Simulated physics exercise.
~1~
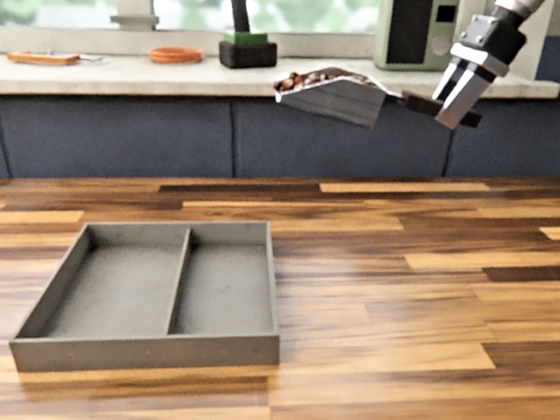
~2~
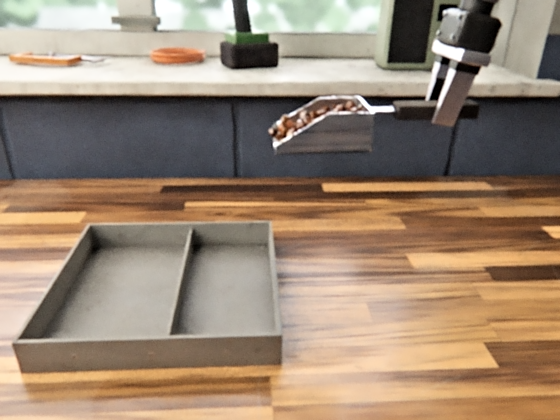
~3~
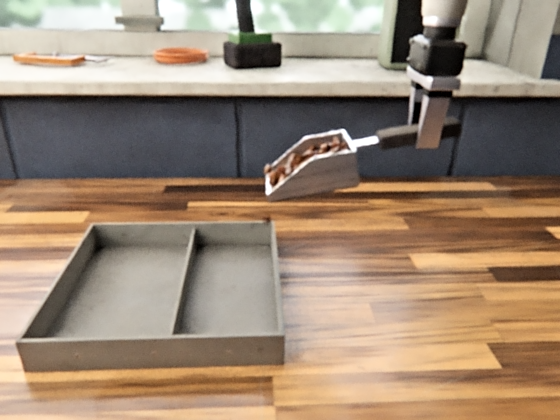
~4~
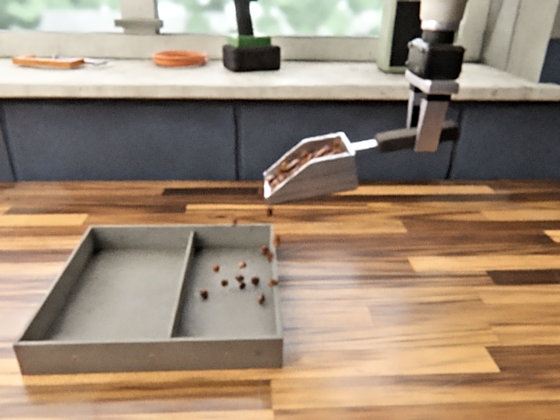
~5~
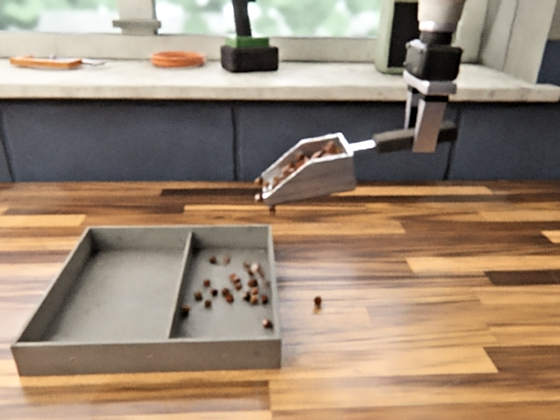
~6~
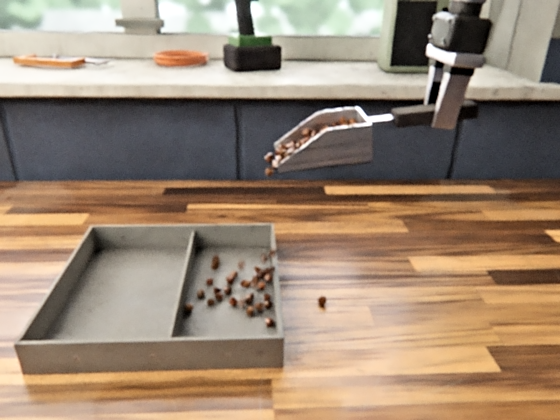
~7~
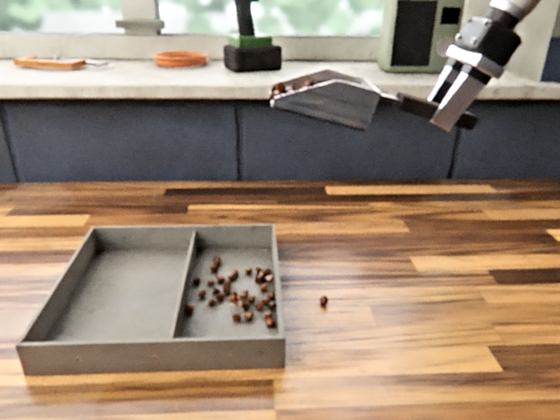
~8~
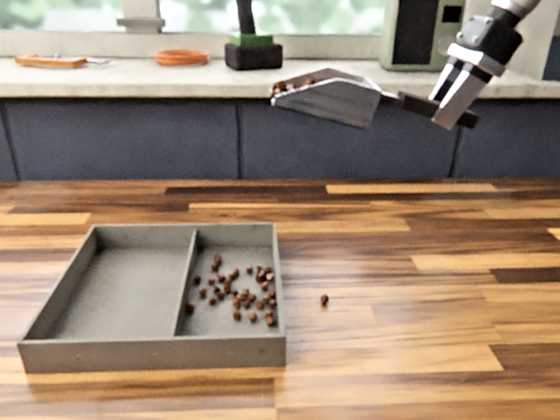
A robot arm at the upper right holds a grey metal scoop filled with small brown pellets above a striped wooden table, seen from the front, with a windowsill and dark blue panels behind. A grey tray split into two parts by a wall sits at the left. The arm lowers the scoop and tips its open front downward, and pellets spill into the tray's right part, while one lands on the table beside it. The scoop then rises and tilts back. It ends held still, pellets still in it, with the left part empty.
